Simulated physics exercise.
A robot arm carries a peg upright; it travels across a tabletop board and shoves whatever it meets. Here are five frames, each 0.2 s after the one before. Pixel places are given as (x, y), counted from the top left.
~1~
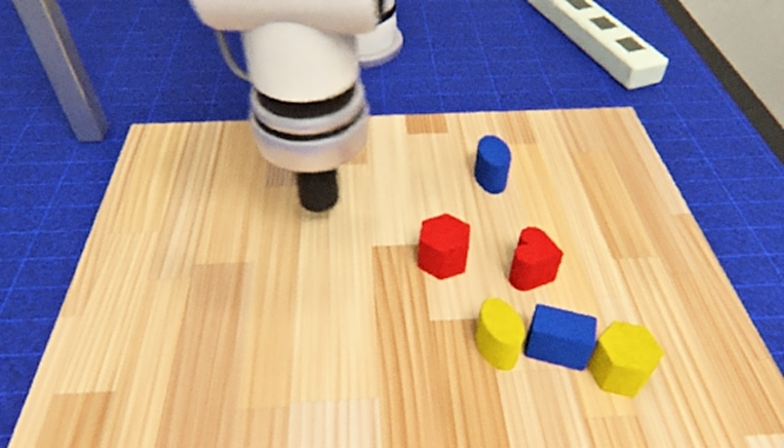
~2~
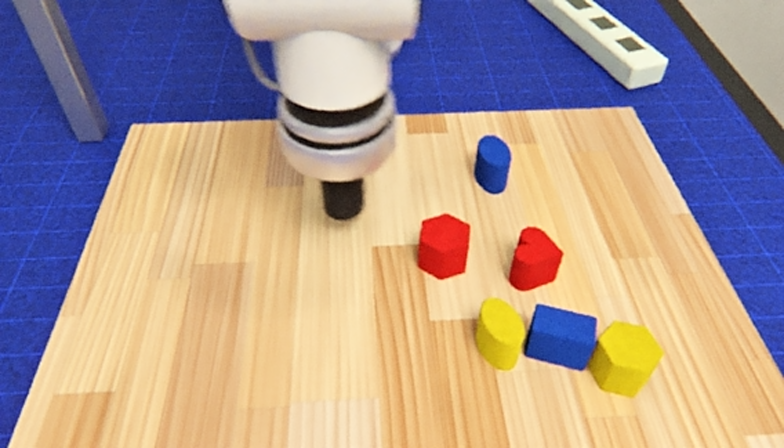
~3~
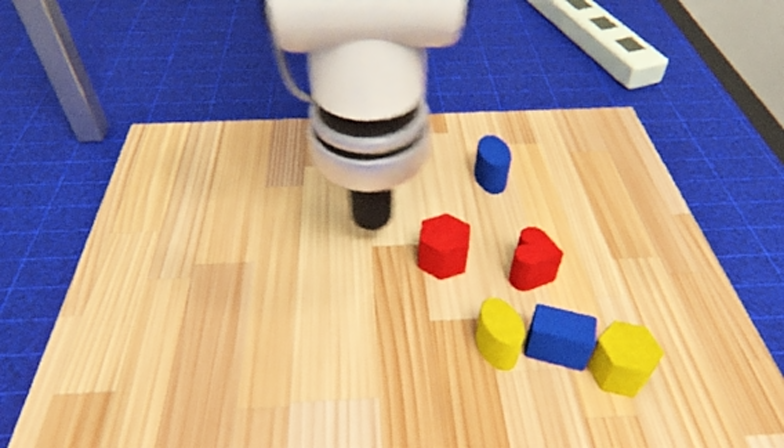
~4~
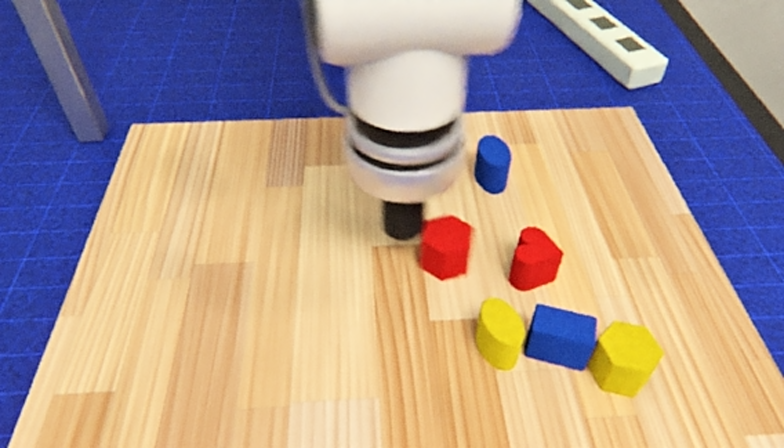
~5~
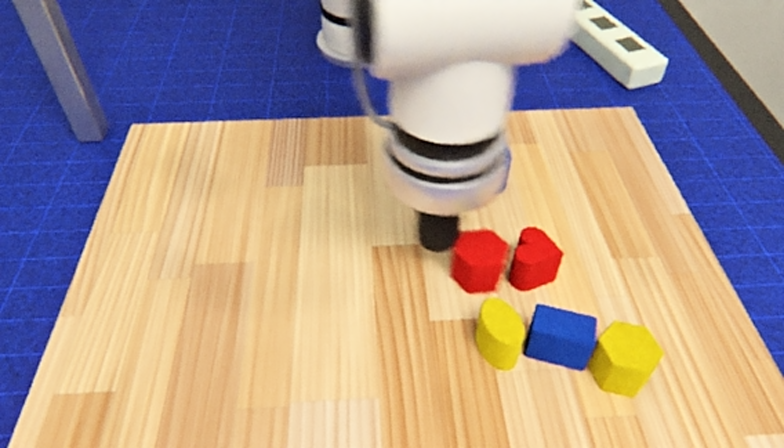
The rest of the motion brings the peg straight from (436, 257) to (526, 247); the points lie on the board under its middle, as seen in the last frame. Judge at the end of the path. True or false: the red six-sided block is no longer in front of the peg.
Verdict: True.
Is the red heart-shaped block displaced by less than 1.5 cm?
Going by the path, no.
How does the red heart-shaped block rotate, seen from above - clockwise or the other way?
I'd predict that, seen from above, the red heart-shaped block rotates counter-clockwise.
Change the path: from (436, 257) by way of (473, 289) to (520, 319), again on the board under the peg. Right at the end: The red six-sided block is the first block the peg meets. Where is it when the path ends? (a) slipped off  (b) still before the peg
It's b.
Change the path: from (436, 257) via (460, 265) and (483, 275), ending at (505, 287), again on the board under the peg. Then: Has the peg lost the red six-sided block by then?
No.
The first path, step by step. Halfway along, peg (485, 233); red six-sided block (513, 255), turned 45° clockwise; red heart-shaped block (557, 250), turned 20° anticlockwise.
At the end, peg (530, 228); red six-sided block (518, 257), turned 55° clockwise; blue elliptical block in place; red heart-shaped block (561, 252), turned 25° anticlockwise.
